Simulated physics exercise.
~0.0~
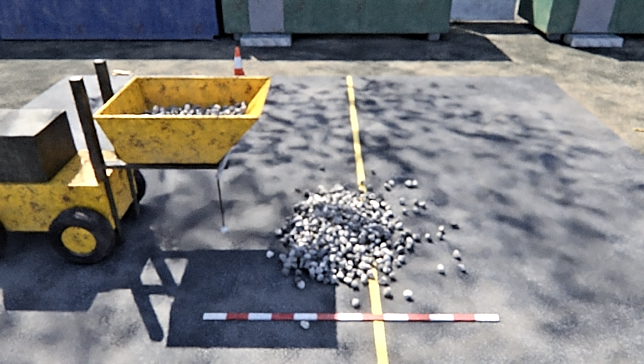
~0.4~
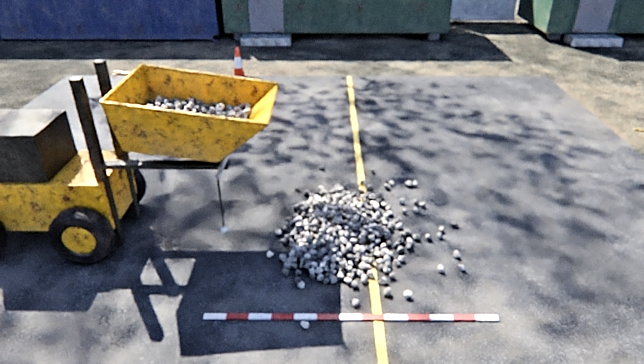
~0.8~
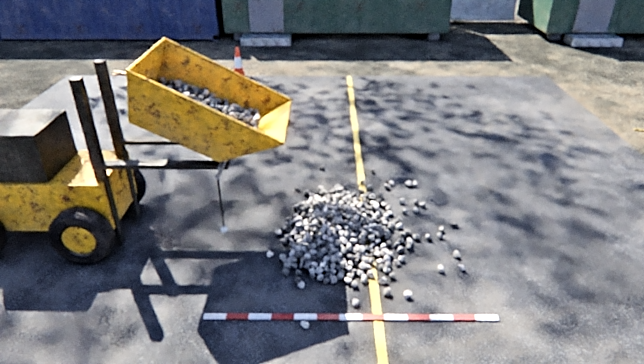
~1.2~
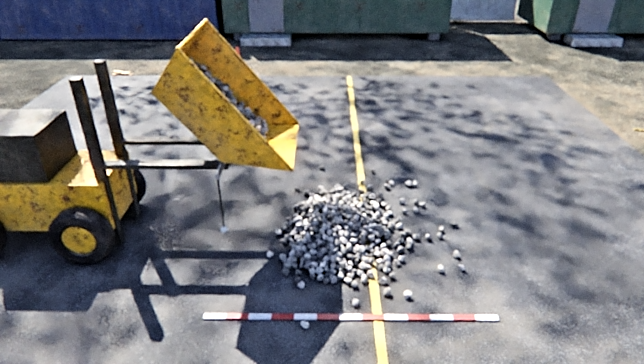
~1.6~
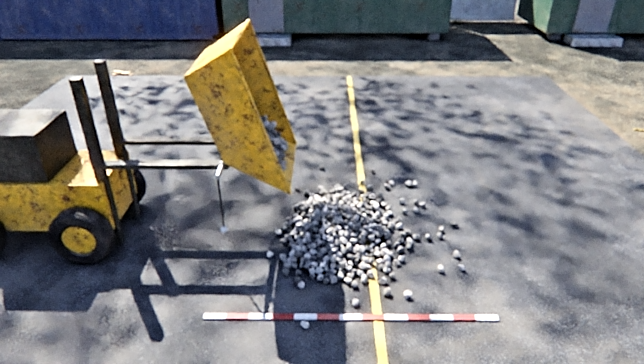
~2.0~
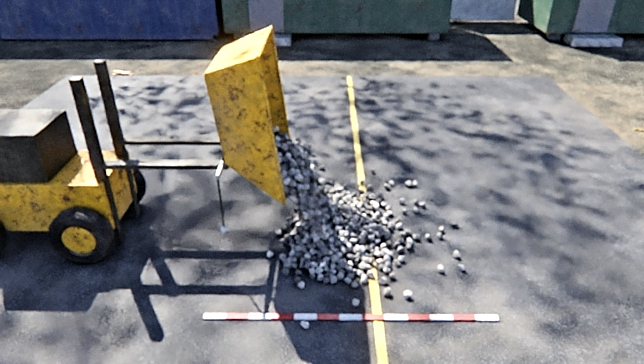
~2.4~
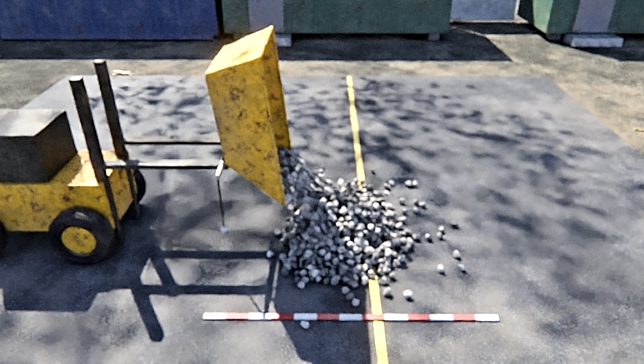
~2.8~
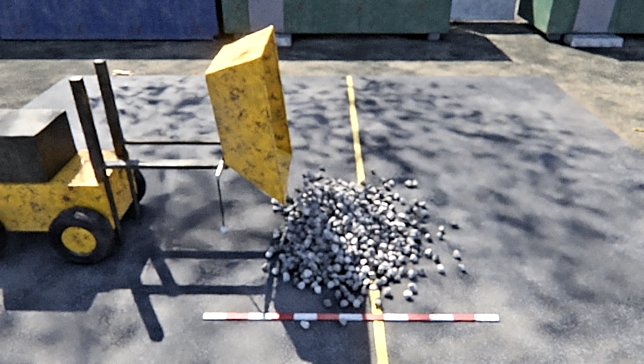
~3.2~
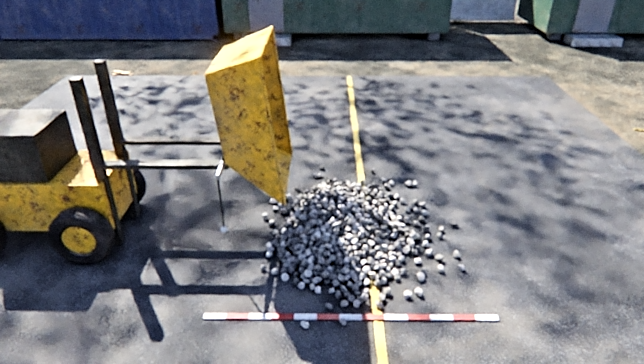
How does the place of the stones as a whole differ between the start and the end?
At the start some stones are up in the yellow skip and the rest lie in a pile on the ground, while at the end they all lie on the ground, so the stones as a whole are lower and farther right.
